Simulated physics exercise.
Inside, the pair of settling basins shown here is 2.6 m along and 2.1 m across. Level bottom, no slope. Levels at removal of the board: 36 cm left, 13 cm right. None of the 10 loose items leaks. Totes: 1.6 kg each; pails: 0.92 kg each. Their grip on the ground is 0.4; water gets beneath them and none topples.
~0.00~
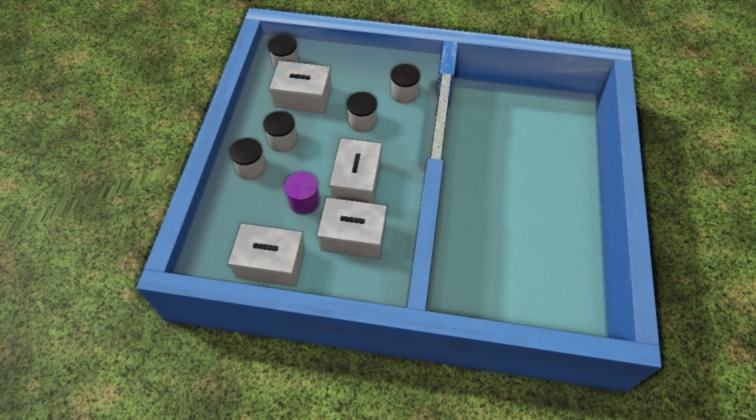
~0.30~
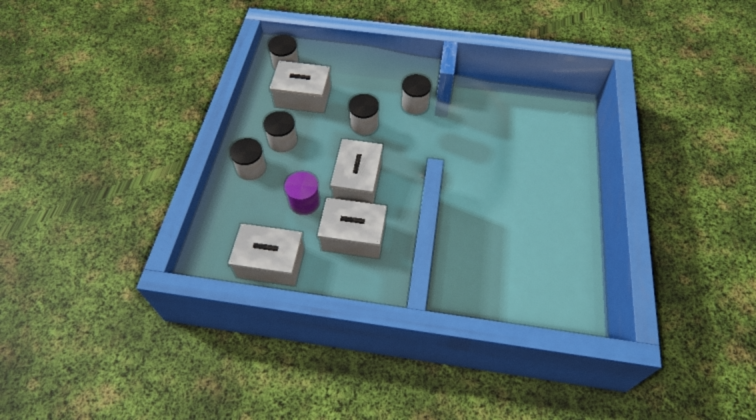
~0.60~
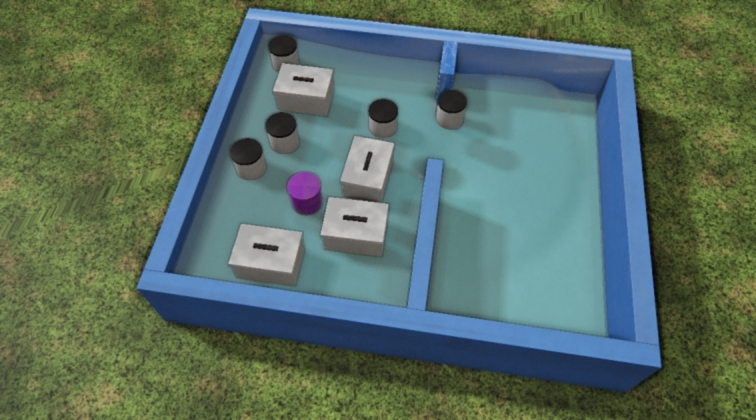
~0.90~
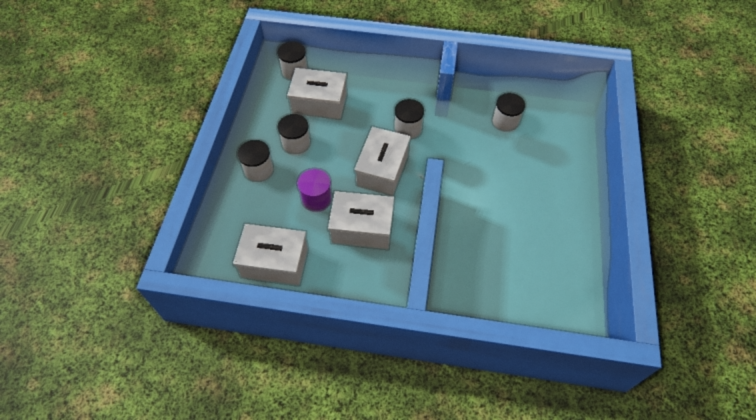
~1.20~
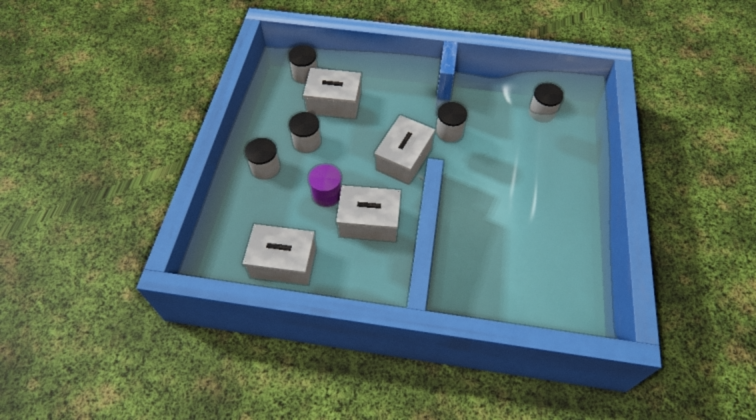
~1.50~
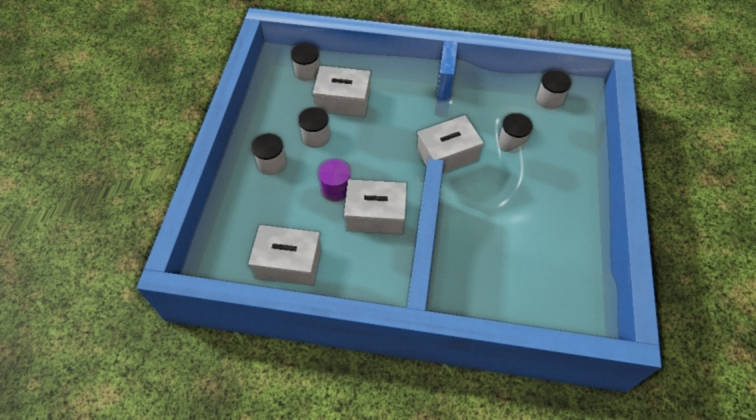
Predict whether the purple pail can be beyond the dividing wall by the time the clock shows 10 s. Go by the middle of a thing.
Remains behind the divider.
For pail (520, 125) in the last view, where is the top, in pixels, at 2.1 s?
Estimated pixel: Around (589, 155).
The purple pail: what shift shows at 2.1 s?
Displacement near 40 cm.
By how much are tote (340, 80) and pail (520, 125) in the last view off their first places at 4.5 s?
First 20 cm, then 100 cm.
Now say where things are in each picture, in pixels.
In the first frame, the purple pail at (301, 185) floats; 36 cm deep round most things; 0 of 10 have shifted.
In the second frame, the purple pail at (301, 185) floats; about 1360 L in view; 1 of 10 have shifted.
In the third frame, the purple pail at (304, 186), afloat; 34 cm deep round most things; 3 of 10 have shifted.
In the fourth frame, the purple pail at (314, 182) floats, 8 cm from its start; 32 cm deep round most things; 8 of 10 have shifted.
In the fifth frame, the purple pail at (325, 178) floats, 16 cm from its start; 30 cm deep round most things; 10 of 10 have shifted.
In the sixth frame, the purple pail at (334, 172) floats, 24 cm from its start; about 1360 L in view; 10 of 10 have shifted.
After 2.1 s the purple pail is near (346, 155), 0.4 m from its start, afloat; 3 of 10 are over the mark; 10 afloat.
After 4.5 s the purple pail is near (332, 173), 0.2 m from its start, afloat; 2 of 10 are over the mark; 10 afloat.
After 7.0 s the purple pail is near (355, 175), 0.3 m from its start, afloat; 2 of 10 are over the mark; 10 afloat.
After 10.0 s the purple pail is near (329, 214), 0.2 m from its start, afloat; 2 of 10 are over the mark; 10 afloat.
